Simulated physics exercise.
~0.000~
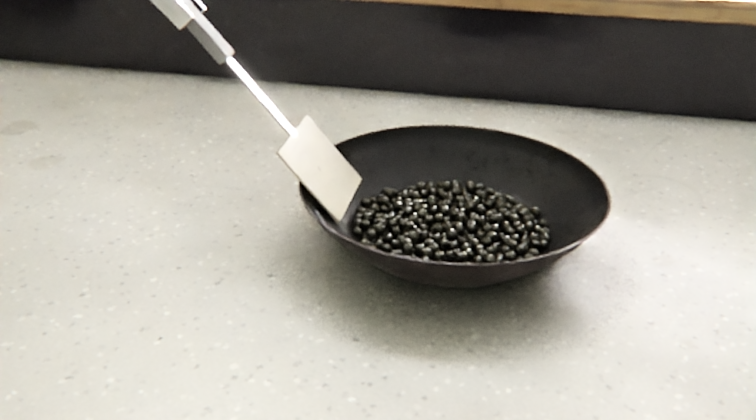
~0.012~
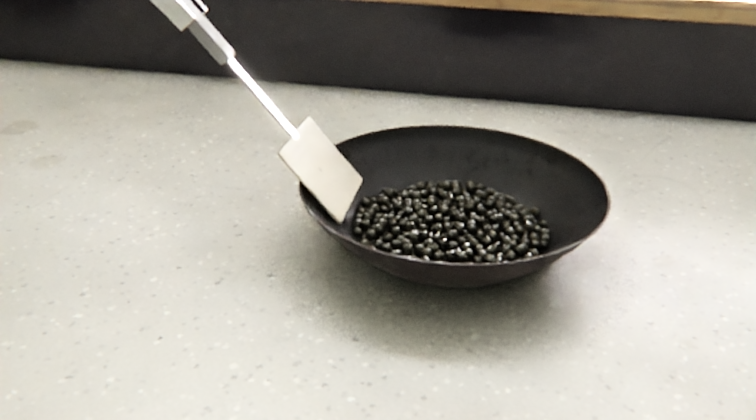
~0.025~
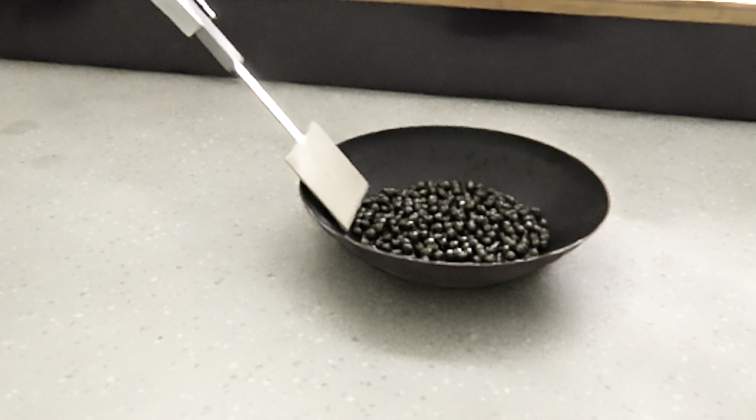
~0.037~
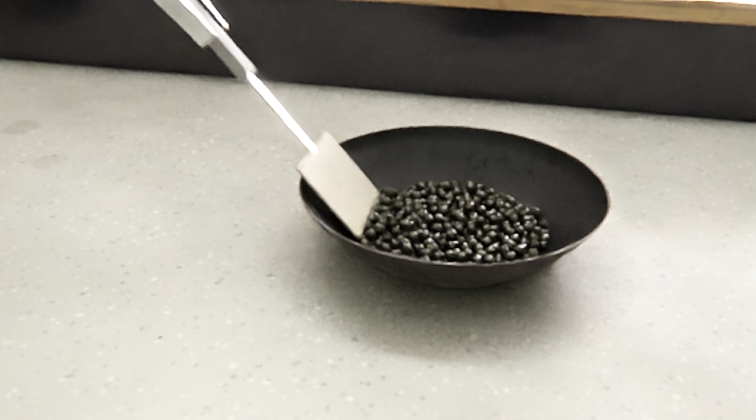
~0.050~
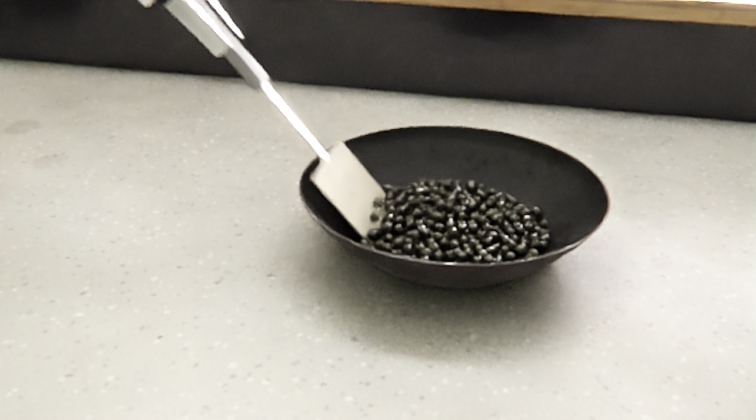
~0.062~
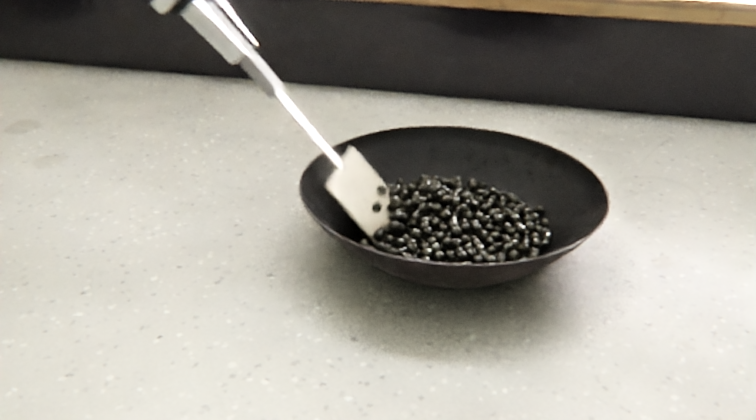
At first, a pale spatula held by a machine rests at the left edge of a dark wok full of small black beads on a speckled grey table. The spatula then slides a short way down and right into the beads, nudging the heap slightly, and a few beads show against its blade.
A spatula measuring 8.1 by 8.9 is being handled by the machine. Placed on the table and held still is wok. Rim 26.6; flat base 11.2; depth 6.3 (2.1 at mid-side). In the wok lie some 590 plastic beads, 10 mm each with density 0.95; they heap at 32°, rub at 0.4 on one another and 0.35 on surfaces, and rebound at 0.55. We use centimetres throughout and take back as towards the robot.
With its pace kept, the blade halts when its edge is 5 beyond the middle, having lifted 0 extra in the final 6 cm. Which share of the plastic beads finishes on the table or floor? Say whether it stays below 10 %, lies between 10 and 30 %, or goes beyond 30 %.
It stays below 10 %.
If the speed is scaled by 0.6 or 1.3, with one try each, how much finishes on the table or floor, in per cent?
0 and 10 %.
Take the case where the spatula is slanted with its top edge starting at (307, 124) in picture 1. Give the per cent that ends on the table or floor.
5 percent or so.
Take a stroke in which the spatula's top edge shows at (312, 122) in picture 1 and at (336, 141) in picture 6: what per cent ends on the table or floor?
Off the vessel, on the table or floor: Some 0 percent.
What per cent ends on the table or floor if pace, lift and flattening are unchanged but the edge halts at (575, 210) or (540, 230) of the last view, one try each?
First try about 50 percent, second about 35 percent.
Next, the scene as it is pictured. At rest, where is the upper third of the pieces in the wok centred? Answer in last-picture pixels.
I'd put it close to (550, 213).
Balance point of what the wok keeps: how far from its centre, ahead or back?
It sits near 5.0 centimetres ahead of centre.
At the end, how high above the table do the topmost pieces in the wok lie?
Height at rest: Roughly 7.0 cm.
By 0.09 s, sloping 49°, highest piece 10 above the table; 586 in the wok.
By 0.12 s, sloping 49°, highest piece 13 above the table; 583 in the wok, 3 on the blade or in flight.
By 0.34 s, sloping 49°, highest piece 8 above the table; 577 in the wok, 7 on the table or floor, 2 on the blade or in flight.
By 1.39 s, sloping 49°, highest piece 7 above the table; 577 in the wok, 9 on the table or floor.
Final count, 577 in the wok, 9 on the table or floor. That is 2 % on the table or floor.
